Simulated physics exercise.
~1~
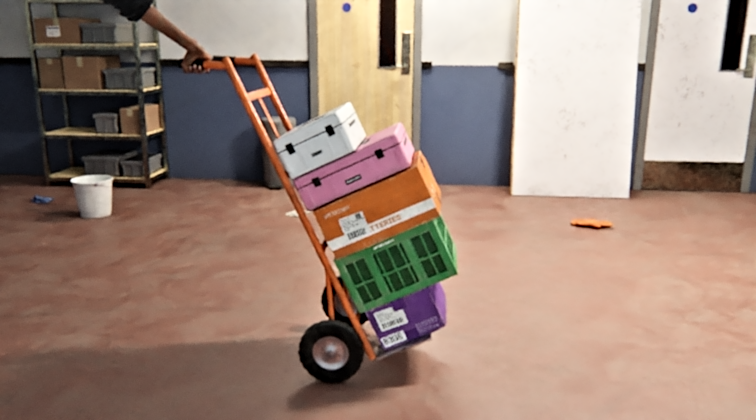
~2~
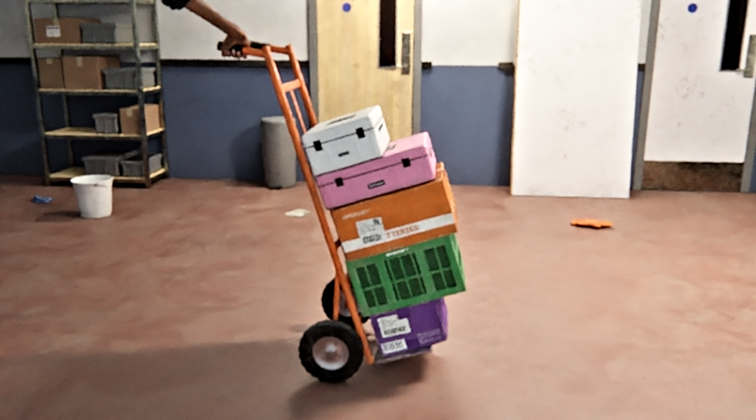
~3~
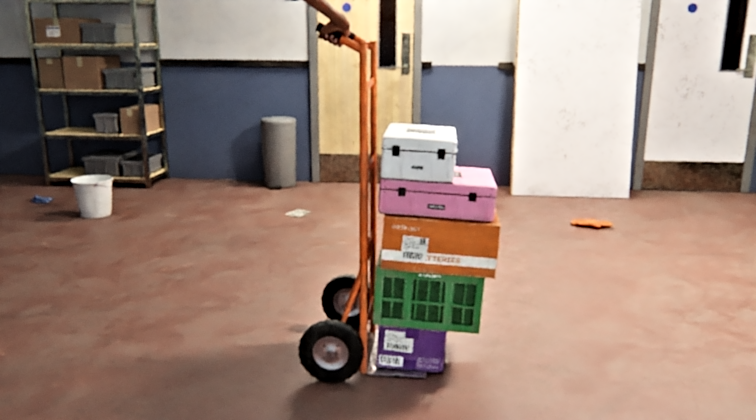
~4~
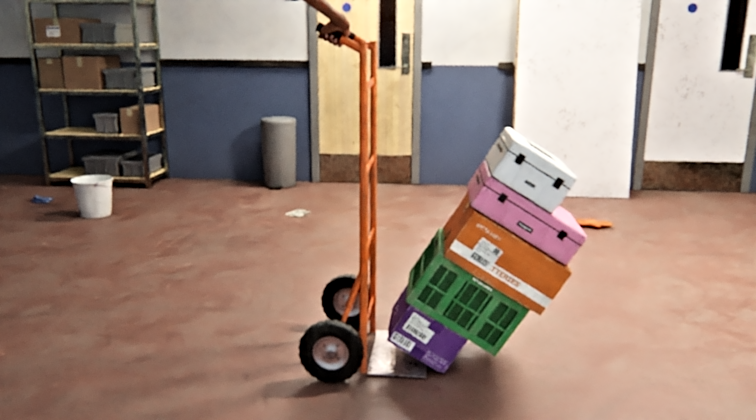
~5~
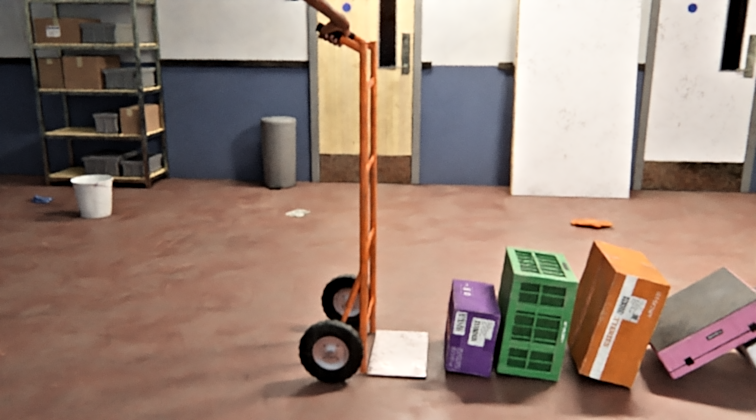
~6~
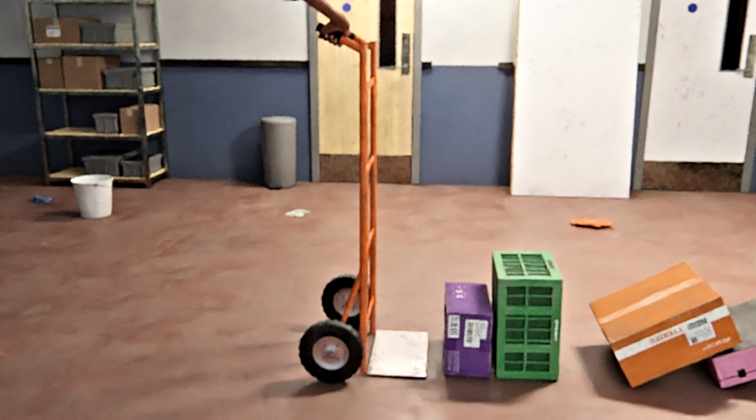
In the video, a hand swings a tilted orange sack truck upright and stops abruptly, sending its stack of purple, green, orange, pink and white boxes toppling forward off the toe plate to the right, where they end strewn across the floor beside the upright truck.
